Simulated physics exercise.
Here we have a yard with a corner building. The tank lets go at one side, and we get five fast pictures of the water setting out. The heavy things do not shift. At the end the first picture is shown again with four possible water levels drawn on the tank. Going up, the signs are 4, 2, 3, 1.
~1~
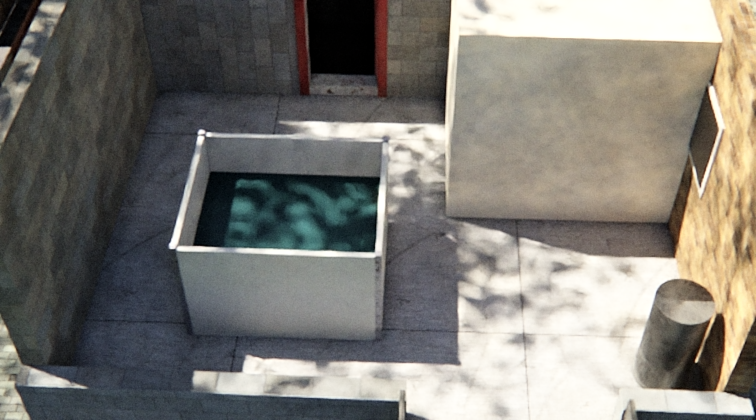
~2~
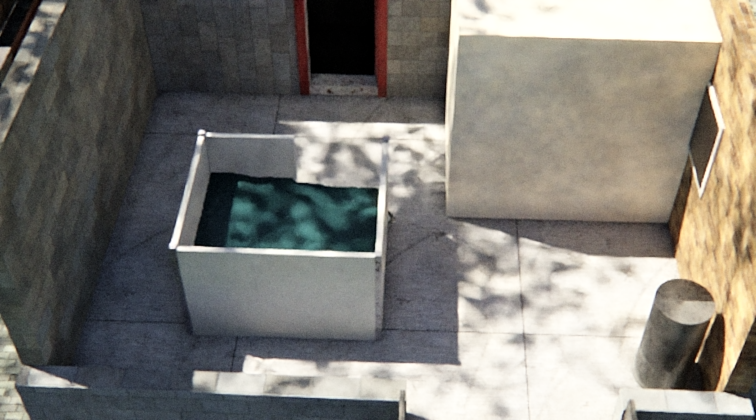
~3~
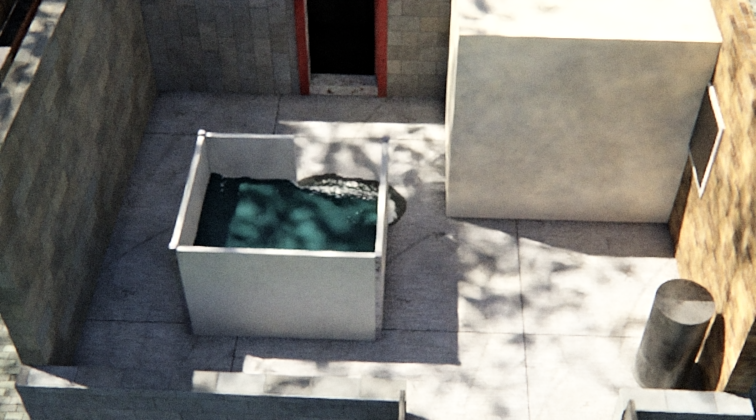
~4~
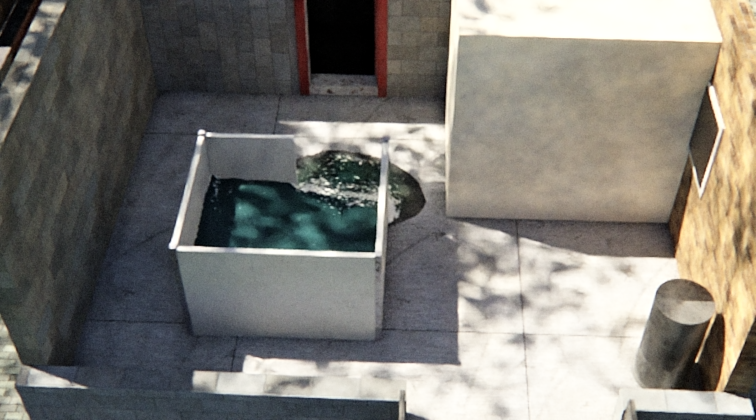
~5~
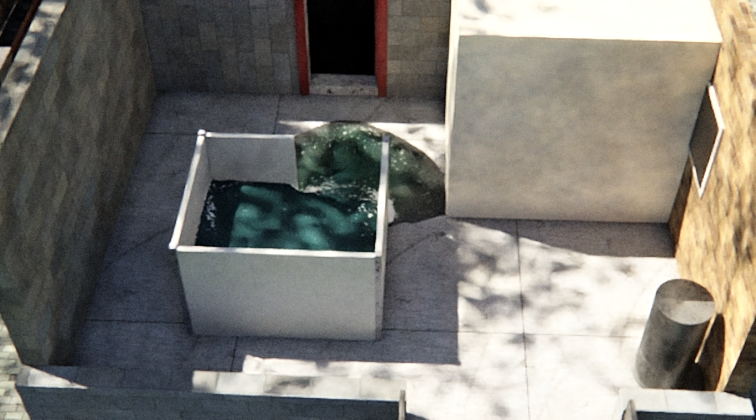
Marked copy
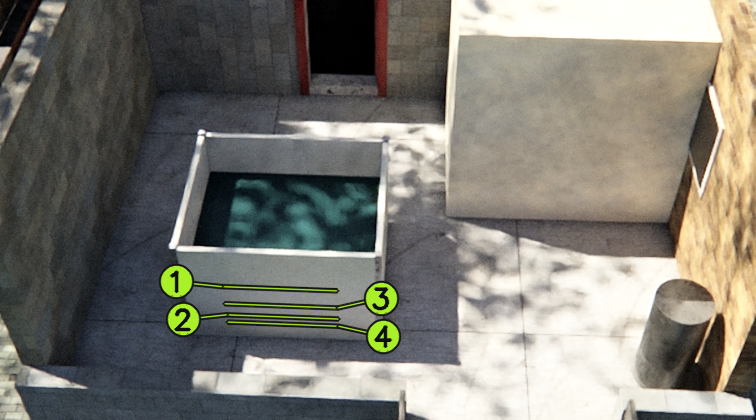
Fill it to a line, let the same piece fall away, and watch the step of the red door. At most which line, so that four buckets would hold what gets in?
Mark 2 just does it.
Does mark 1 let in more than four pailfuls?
Yes, that goes wrong.
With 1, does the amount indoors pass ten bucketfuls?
Yes, it does.
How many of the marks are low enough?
Two of them.
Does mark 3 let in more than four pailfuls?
Yes.
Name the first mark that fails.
3.
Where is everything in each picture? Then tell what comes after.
The first frame shows water in the tank at rest, its middle at (288, 226); foot of the red doorway at (344, 95); open gate at (514, 381).
In the second frame, water covers 1 % of the ground, its front hidden from here.
In the third frame, water covers 4 % of the ground, its front hidden from here.
The fourth frame shows front seen at (417, 198), 7 % of the ground wet.
The fifth frame shows front seen at (433, 177), 14 % of the ground wet.
On the marked copy, 1 at (279, 288); 2 at (282, 316); 3 at (281, 305); 4 at (283, 324); from the bottom up 4, 2, 3, 1.
With 1, dozens of bucketfuls pour in.
With 2, a bucket or two gets in.
With 3, about 9 bucketfuls get in.
With 4, nothing gets over.
